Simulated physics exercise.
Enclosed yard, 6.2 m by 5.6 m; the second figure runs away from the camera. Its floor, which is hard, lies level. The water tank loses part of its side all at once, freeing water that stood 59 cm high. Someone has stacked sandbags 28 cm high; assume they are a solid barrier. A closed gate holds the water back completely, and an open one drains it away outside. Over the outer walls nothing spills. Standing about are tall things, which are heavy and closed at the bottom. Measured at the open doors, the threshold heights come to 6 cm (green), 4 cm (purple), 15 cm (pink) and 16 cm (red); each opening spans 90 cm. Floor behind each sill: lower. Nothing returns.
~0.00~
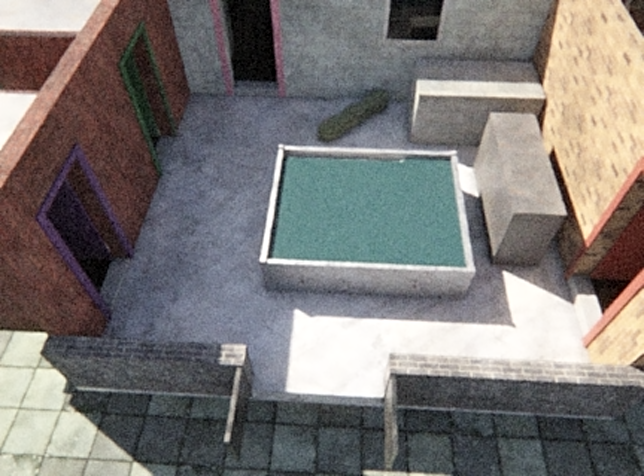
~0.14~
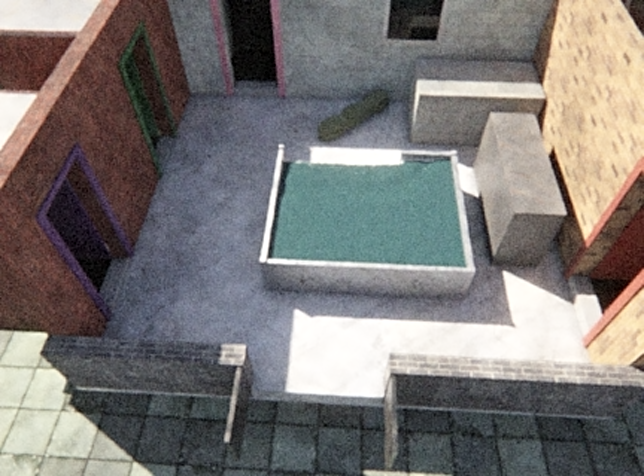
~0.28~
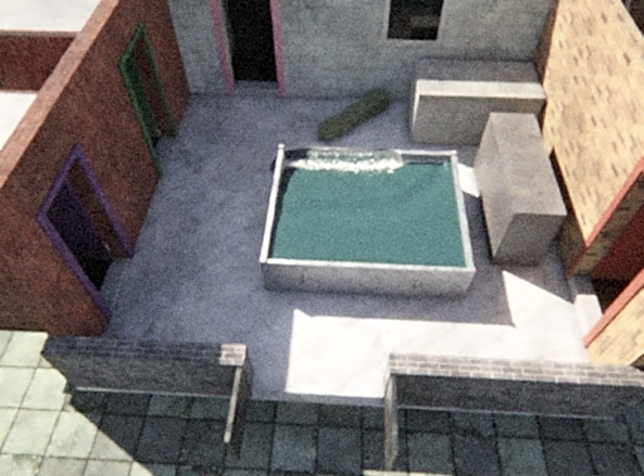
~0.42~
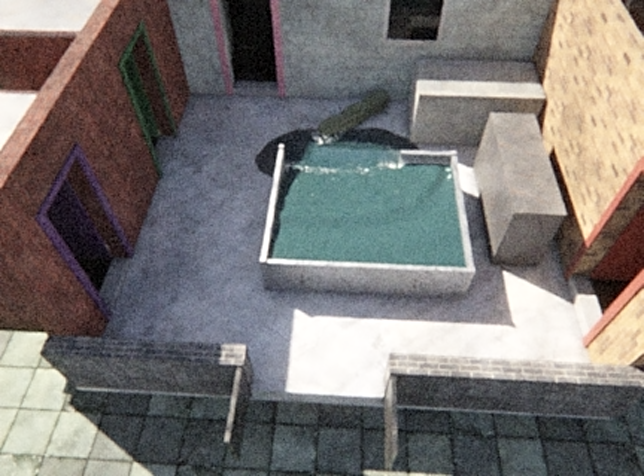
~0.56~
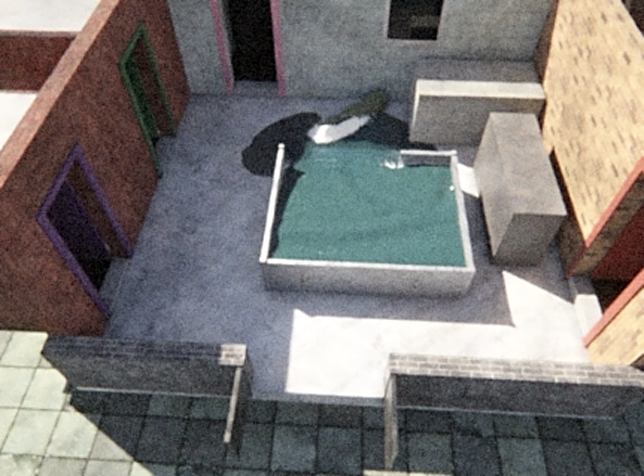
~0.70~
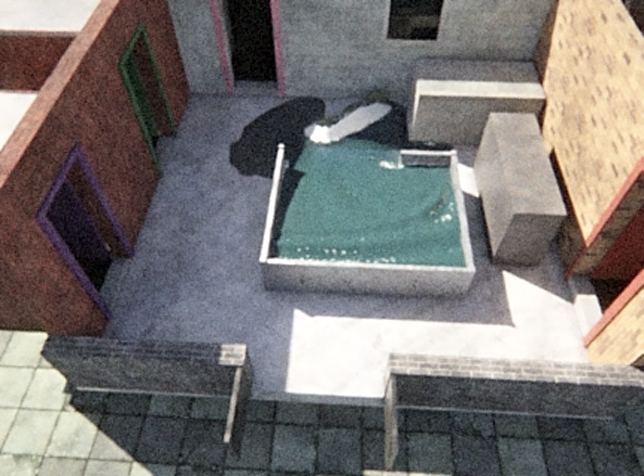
Water bursting from the far side of a raised tank in a walled yard, spreading across the floor around a low mound.
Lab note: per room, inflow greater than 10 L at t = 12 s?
One by one: Green door: Beyond the set amount; purple door: Beyond the set amount; pink door: Beyond the set amount; red door: Short of the set amount.
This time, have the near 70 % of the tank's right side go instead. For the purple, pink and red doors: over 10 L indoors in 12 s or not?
In that case, purple door: More than that, pink door: Less than that, red door: More than that.
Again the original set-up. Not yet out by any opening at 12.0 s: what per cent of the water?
Near 82 in a hundred is still there.
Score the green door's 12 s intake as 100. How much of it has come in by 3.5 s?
I'd put it at about 5 per cent by that point.
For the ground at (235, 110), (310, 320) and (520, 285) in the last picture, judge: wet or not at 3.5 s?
Well, the first is drenched, the next untouched by it, the last untouched by it.
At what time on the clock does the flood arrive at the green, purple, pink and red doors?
Green = 2.4 s, purple = 3.4 s, pink = 1.0 s, red = 6.0 s.
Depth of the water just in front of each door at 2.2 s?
Depth readings (cm): Green = 0; purple = 0; pink = 24; red = 0.
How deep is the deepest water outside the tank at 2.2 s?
Around 56 centimetres deep.
After 1.4 s water covers 30 % of the floor and is deepest (48 cm) near (396, 118); green door not reached, purple door not reached, pink door 20 cm at the sill, 1 L in, red door not reached.
After 2.2 s water covers 40 % of the floor and is deepest (56 cm) near (509, 103); green door not reached, purple door not reached, pink door 24 cm at the sill, 26 L in, red door not reached.
After 3.5 s water covers 55 % of the floor and is deepest (50 cm) near (501, 109); green door 14 cm at the sill, 8 L in, purple door 2 cm at the sill, 0 L in, pink door 17 cm at the sill, 73 L in, red door not reached.
After 7.0 s water covers 90 % of the floor and is deepest (17 cm) near (163, 171); green door 17 cm at the sill, 132 L in, purple door 5 cm at the sill, 0 L in, pink door 11 cm at the sill, 102 L in, red door 9 cm at the sill, 0 L in.
After 12.0 s water covers 95 % of the floor and is deepest (13 cm) near (564, 299); green door 8 cm at the sill, 212 L in, purple door 8 cm at the sill, 23 L in, pink door 8 cm at the sill, 102 L in, red door 11 cm at the sill, 0 L in.
